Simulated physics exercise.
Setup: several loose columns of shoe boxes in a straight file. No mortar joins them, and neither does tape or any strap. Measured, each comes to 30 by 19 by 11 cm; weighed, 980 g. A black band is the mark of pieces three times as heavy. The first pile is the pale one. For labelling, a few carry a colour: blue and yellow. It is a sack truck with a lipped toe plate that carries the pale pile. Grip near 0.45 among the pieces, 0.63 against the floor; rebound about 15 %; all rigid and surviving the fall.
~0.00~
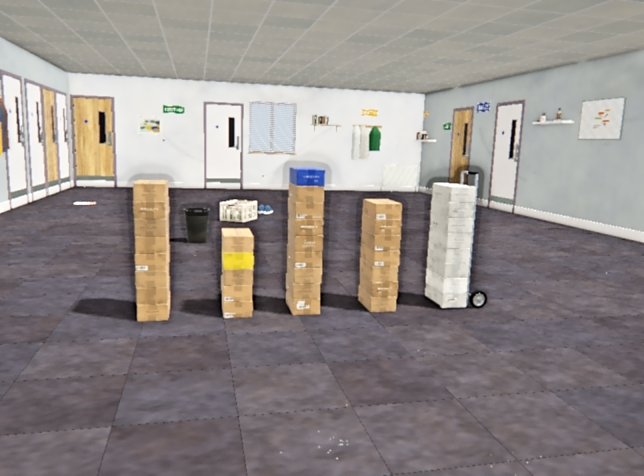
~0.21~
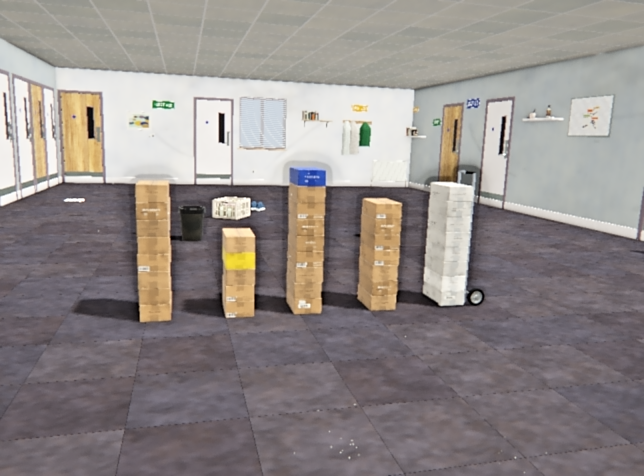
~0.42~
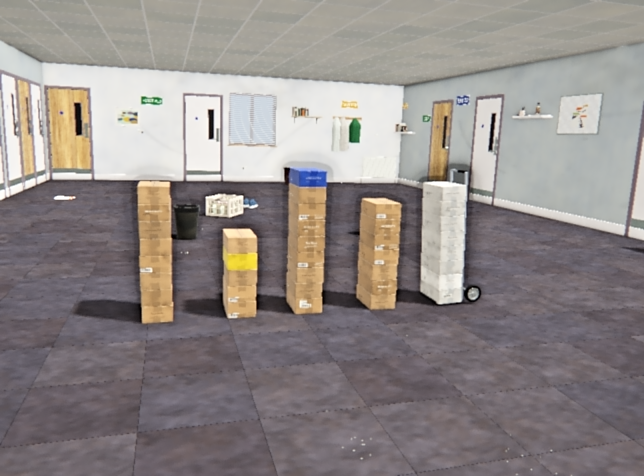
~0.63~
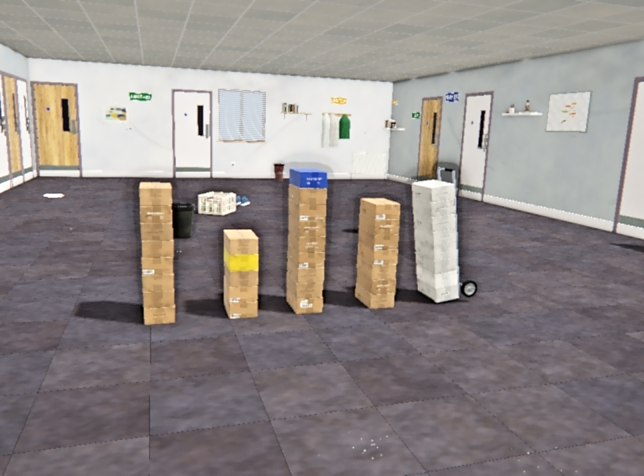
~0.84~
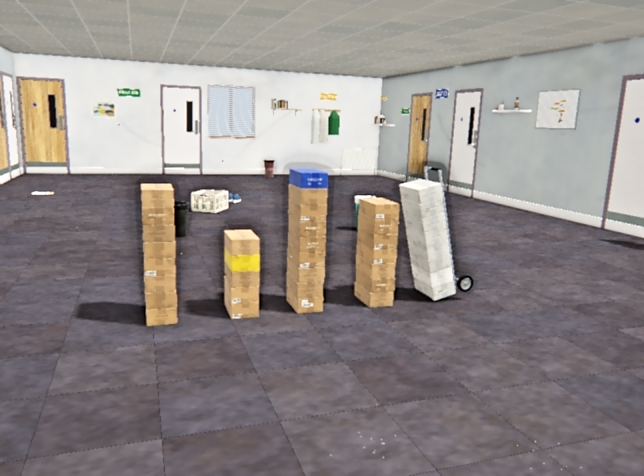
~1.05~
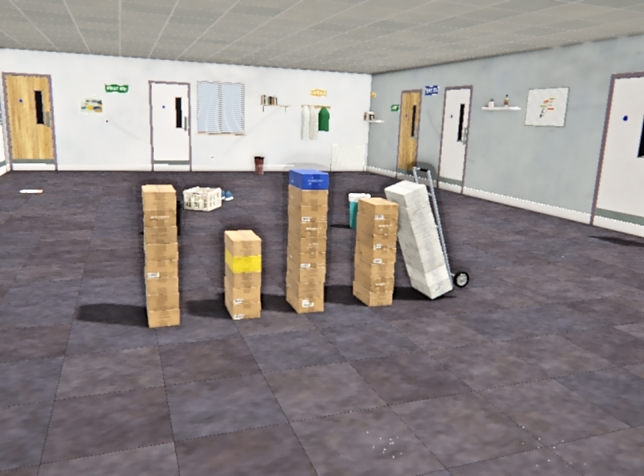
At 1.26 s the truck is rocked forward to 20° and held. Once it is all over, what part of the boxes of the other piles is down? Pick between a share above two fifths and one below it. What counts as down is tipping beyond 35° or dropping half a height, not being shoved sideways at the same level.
A share above two fifths.
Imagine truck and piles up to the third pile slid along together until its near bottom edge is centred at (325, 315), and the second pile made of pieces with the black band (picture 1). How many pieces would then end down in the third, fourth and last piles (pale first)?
Third 0, fourth 0, last 0.
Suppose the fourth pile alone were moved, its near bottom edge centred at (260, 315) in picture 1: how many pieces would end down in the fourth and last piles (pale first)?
You'd see fourth at 5 and last at 7.
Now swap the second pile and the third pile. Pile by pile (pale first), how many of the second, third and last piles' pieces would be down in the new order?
After the swap, the second pile would have 8 down, the third 6 and the last 8.
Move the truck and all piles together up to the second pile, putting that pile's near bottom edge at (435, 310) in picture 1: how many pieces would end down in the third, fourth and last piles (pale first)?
Pile by pile, you'd see third at 0, fourth at 0 and last at 0 down.
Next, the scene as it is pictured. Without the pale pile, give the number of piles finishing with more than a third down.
4 in all.
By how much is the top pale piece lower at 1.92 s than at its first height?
30 cm lower.
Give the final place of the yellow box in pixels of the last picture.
Its centre ends up near pixel (178, 289) in the last picture.
After 1.92 s, 8 of the pale pile down; 6 of the 29 other boxes down; blue box shifted 53 mm.
After 3.20 s, 8 of the pale pile down; 20 of the 29 other boxes down; yellow box leaning 33°, 8 cm lower; blue box leaning 10°, 41 cm lower.
At rest (6.2 s), 7 of the pale pile down; 28 of the 29 other boxes down; yellow box leaning 44°, 18 cm lower; blue box 69 cm lower. That is 97 per cent. As the last picture would show them, middles, yellow box near (177, 289), blue box near (113, 290).
